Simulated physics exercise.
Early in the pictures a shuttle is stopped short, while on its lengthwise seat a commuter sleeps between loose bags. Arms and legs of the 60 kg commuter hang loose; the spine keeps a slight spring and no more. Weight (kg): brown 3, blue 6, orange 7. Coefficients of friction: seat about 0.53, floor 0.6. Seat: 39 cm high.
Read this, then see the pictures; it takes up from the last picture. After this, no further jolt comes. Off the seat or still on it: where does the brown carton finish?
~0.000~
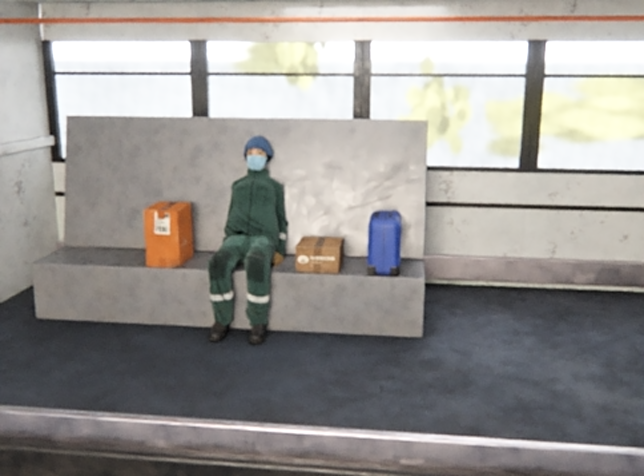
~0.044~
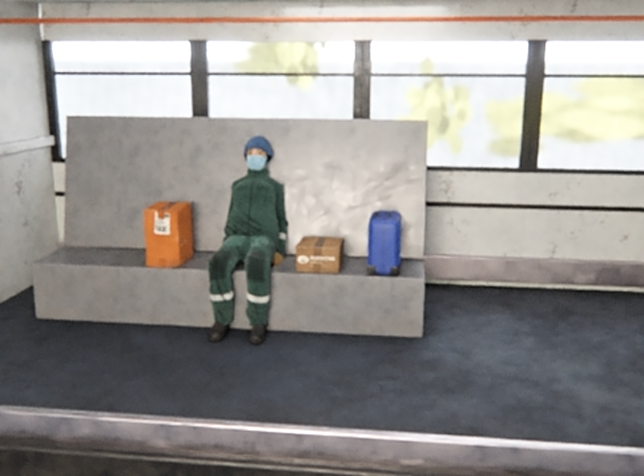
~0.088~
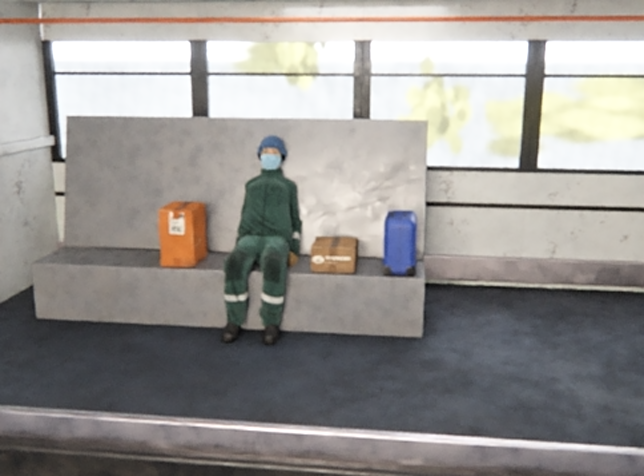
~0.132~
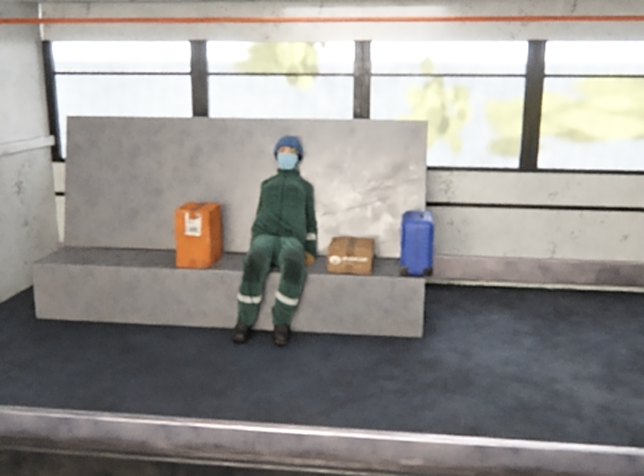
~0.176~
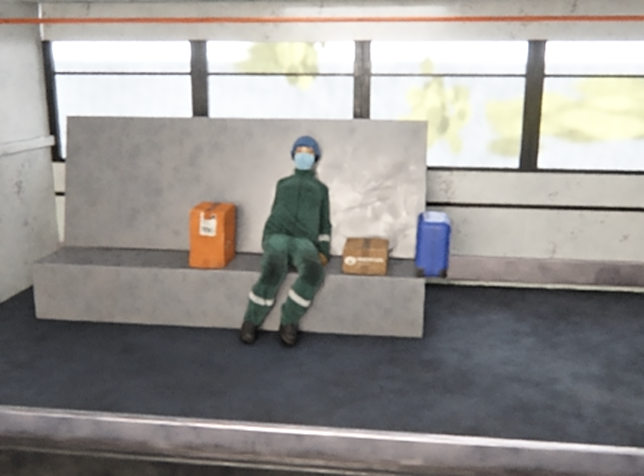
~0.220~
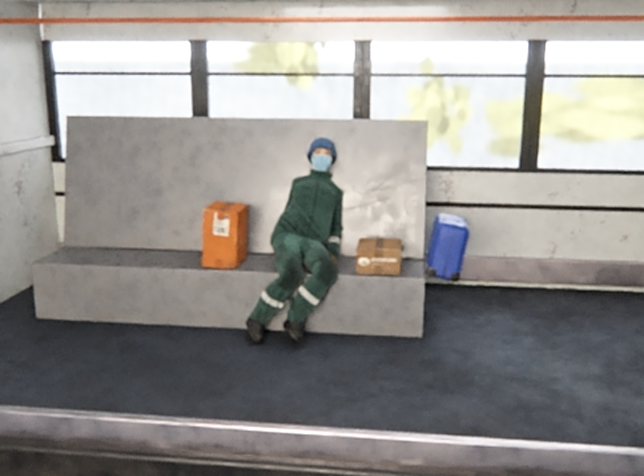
Off it.
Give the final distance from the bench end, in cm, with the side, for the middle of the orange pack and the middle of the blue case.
Orange pack 80 short, blue case 100 past.
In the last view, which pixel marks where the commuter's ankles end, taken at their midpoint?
Around (304, 322).
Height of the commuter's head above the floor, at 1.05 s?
30 cm.
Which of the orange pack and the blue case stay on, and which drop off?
Orange pack remains in place, blue case falls away.
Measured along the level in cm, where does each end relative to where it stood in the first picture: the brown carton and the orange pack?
Distances - brown carton 130, orange pack 90.
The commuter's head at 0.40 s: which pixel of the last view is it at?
(394, 183).
After 0.40 s the brown carton is 4 cm short of the bench end, tilted 0°, near (418, 258) in the last picture's view.
After 0.65 s the brown carton is 16 cm past the bench end, tilted 55°, near (451, 280) in the last picture's view.
After 1.05 s the brown carton is 49 cm past the bench end, tilted 160°, near (508, 337) in the last picture's view.
Final state at 1.5 s, brown carton drops off; blue case drops off; orange pack stays on; commuter's hips keep to the seat.
